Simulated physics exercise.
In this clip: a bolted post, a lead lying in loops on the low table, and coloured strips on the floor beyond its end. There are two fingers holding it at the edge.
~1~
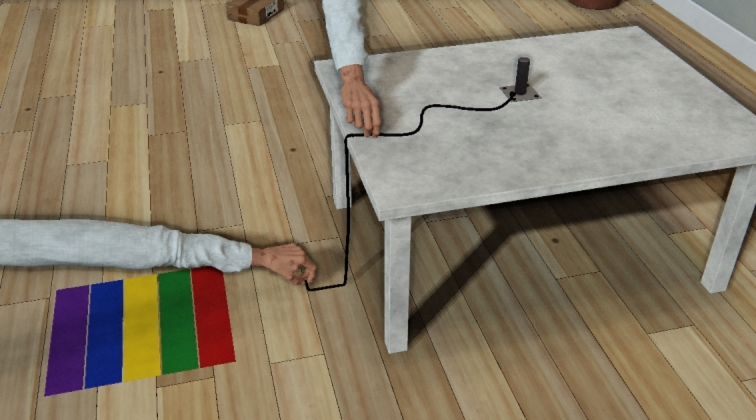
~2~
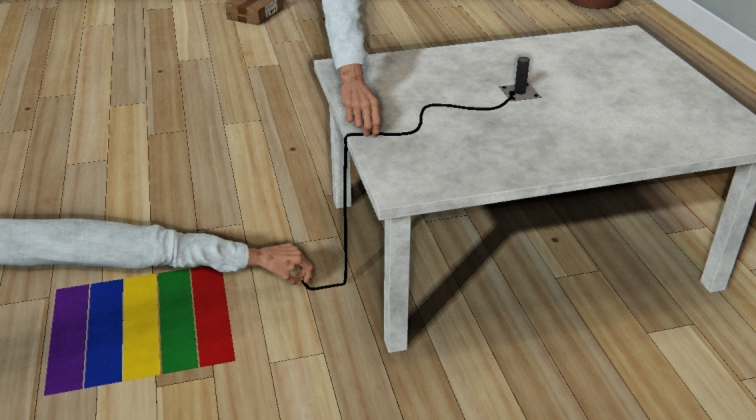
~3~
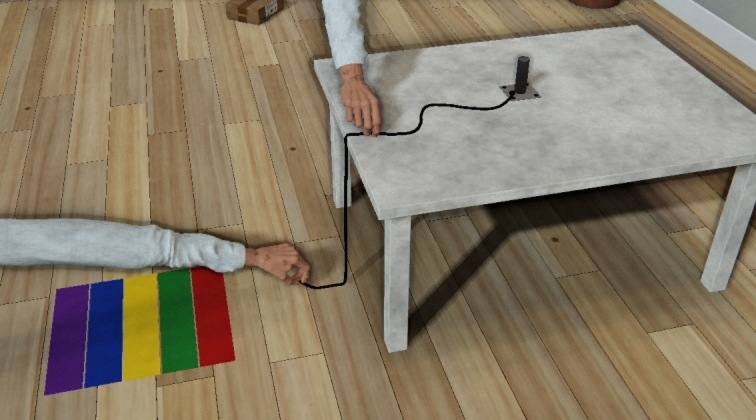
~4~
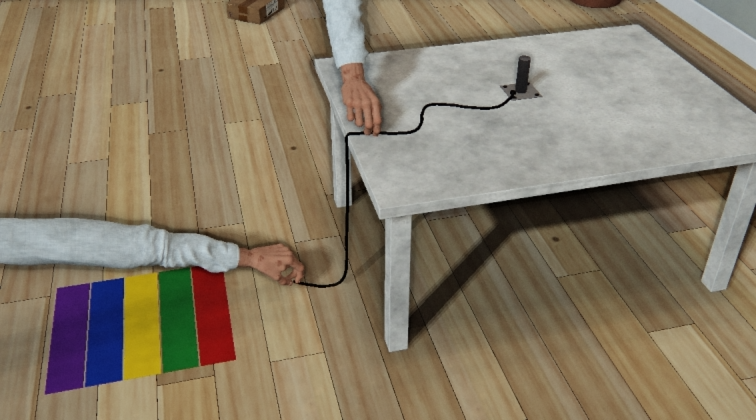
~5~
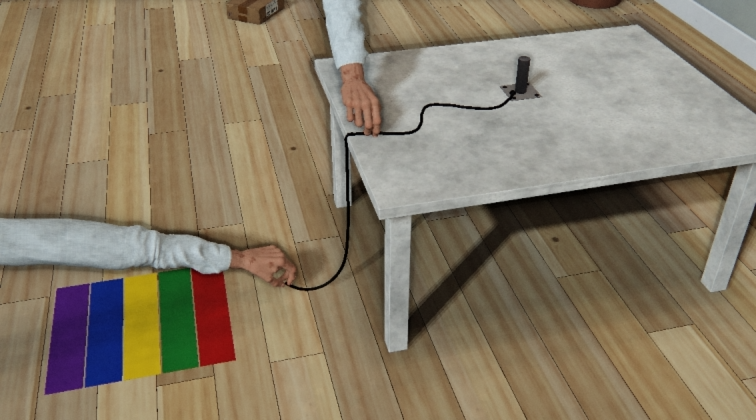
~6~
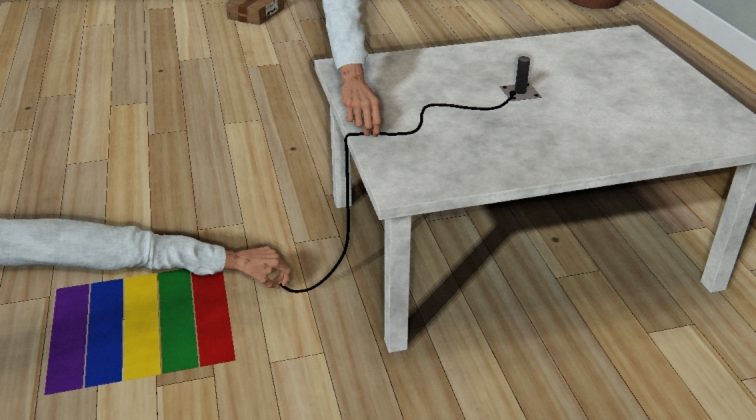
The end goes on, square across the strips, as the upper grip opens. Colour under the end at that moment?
Yellow.
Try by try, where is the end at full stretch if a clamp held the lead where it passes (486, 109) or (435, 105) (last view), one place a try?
First try at (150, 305), second at (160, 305).
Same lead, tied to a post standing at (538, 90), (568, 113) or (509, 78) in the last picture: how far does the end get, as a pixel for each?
Somewhere near (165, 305), (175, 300) and (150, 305), in that order.
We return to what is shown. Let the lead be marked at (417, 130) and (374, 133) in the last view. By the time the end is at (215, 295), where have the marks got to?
Point 1 - (370, 123); point 2 - (344, 146).
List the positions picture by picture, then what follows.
In the first picture, end (306, 281); red (216, 345); green (179, 351); yellow (142, 358); blue (104, 365); purple (65, 372).
In the second picture, end (303, 281); lead through (501, 106) (429, 106) (399, 134) (346, 157) (345, 217) (346, 274).
In the third picture, end (299, 281).
In the fourth picture, end (294, 281); lead through (502, 105) (430, 105) (400, 133) (347, 156) (347, 216) (345, 273).
In the fifth picture, end (286, 283).
In the sixth picture, end (281, 284); lead through (502, 106) (429, 106) (399, 134) (347, 157) (348, 216) (331, 273).
A little later, end near (215, 295); over red.
Next, end near (167, 303); over green.
When it is tight, end near (140, 307); over yellow. The yellow one.
